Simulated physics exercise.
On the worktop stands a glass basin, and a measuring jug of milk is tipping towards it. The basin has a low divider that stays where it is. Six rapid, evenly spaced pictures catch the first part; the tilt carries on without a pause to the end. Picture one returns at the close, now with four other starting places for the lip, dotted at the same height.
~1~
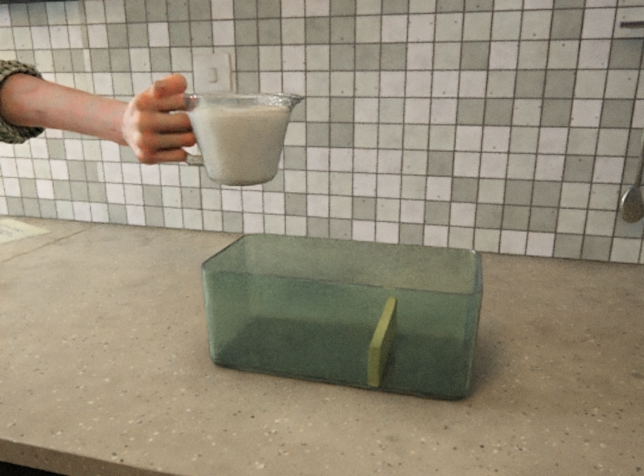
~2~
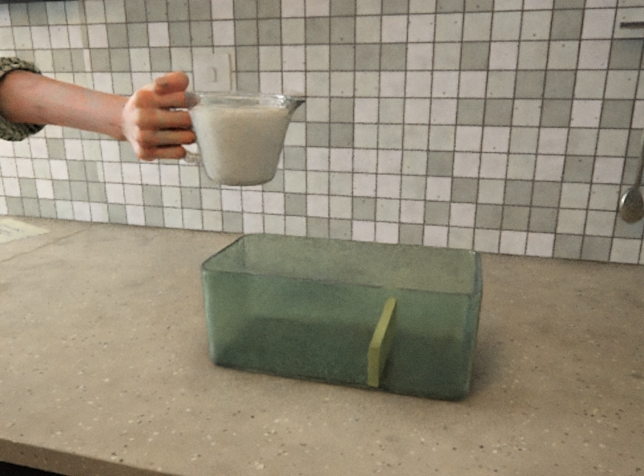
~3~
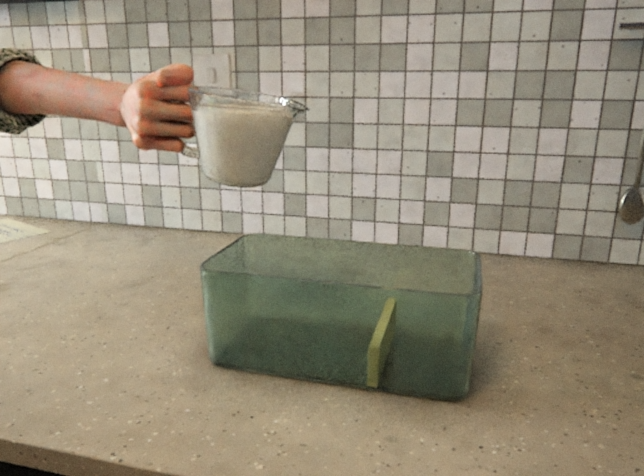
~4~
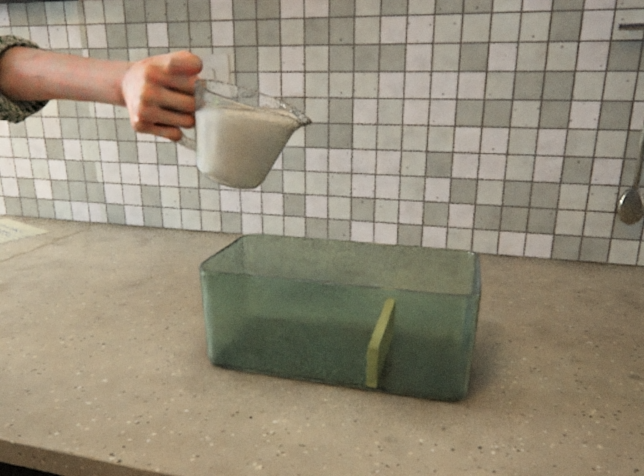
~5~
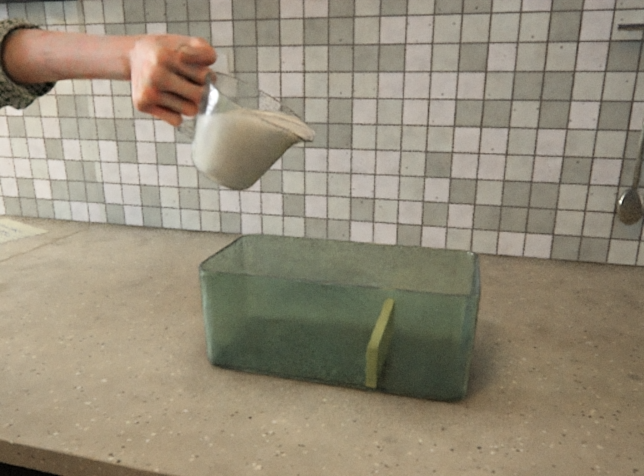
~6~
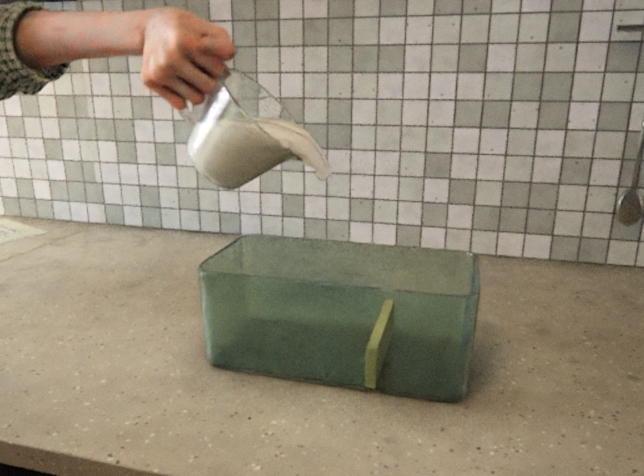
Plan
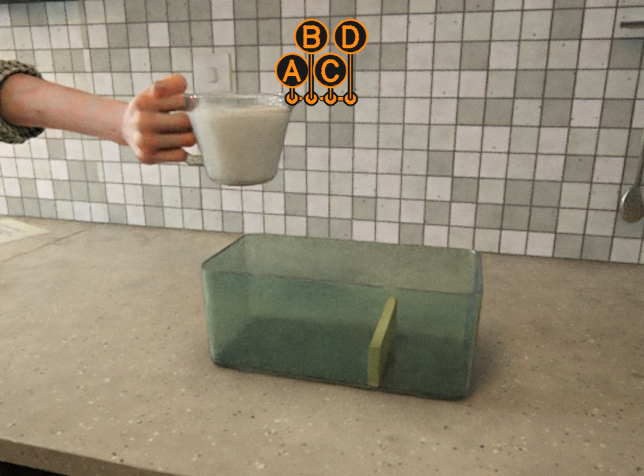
The footage shows a hand on the left holding a clear jug of milk above a greenish glass basin on a worktop, then steadily tilting the jug to the right until milk begins to run over its lip.
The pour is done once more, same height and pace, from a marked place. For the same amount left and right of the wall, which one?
Go for D.
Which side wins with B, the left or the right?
The left one.
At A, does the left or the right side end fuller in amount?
The left one.
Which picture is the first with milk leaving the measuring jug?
In picture 5.
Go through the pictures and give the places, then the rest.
Upright, lip at (302, 98); basin from (212, 360) to (470, 397); top of the wall at (385, 319); nothing has left yet.
Tipped about 2°, lip at (303, 101); nothing has left yet.
Tipped about 8°, lip at (307, 109); nothing has left yet.
Tipped about 18°, lip at (310, 123); nothing has left yet.
Tipped about 31°, lip at (311, 140); milk is over the lip, down to (311, 140).
Tipped about 46°, lip at (308, 160); milk is over the lip, down to (322, 178).
On the marked copy, A at (292, 98); B at (311, 98); C at (330, 98); D at (350, 98).
For place A, about 91 % ends left of the wall and 5 % right of it; 3 % is lost outside.
For place B, about 90 % ends left of the wall and 7 % right of it; 3 % is lost outside.
For place C, about 73 % ends left of the wall and 24 % right of it; 3 % is lost outside.
For place D, about 55 % ends left of the wall and 43 % right of it.
